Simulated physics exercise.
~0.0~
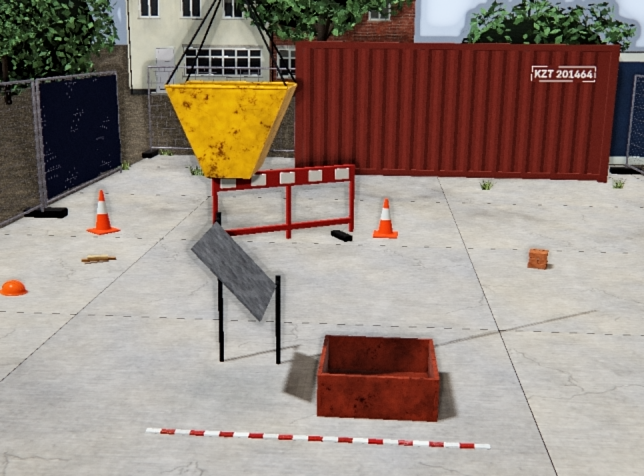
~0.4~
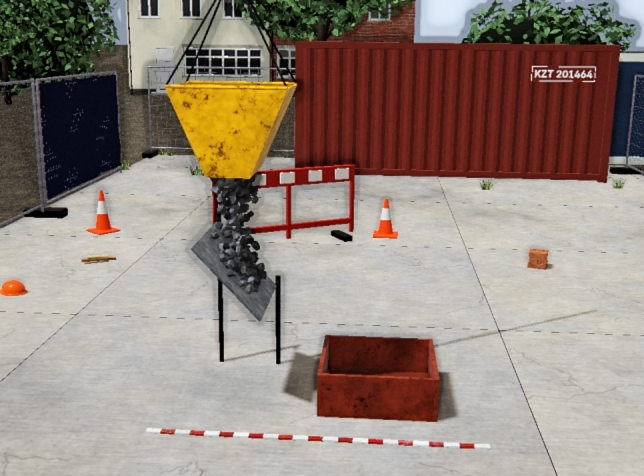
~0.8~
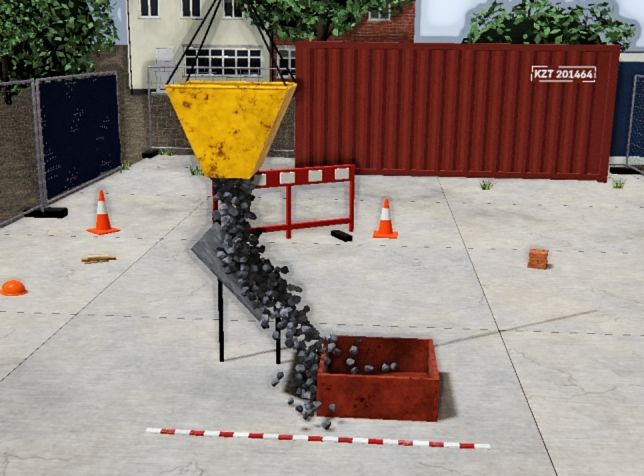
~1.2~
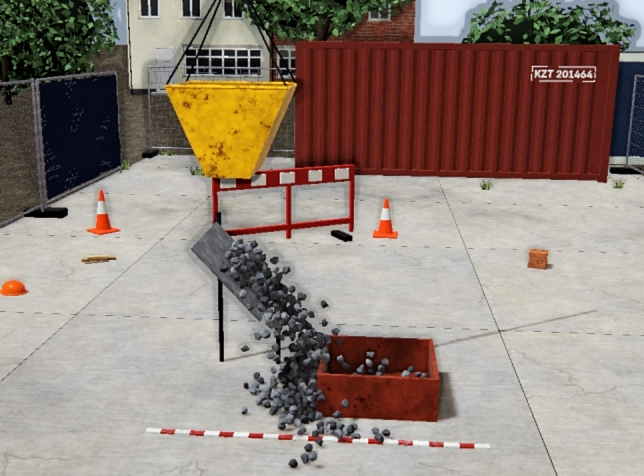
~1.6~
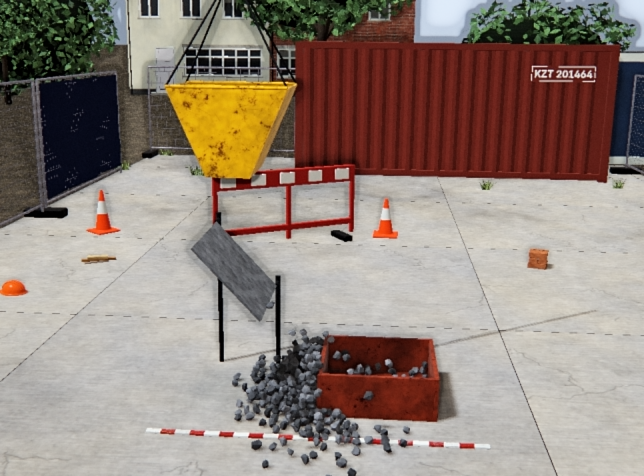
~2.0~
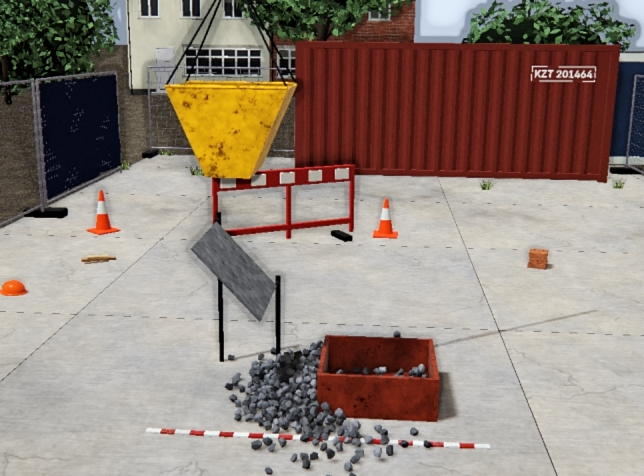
Grey stones pour from a yellow skip down a slide, mostly piling left of the bin.
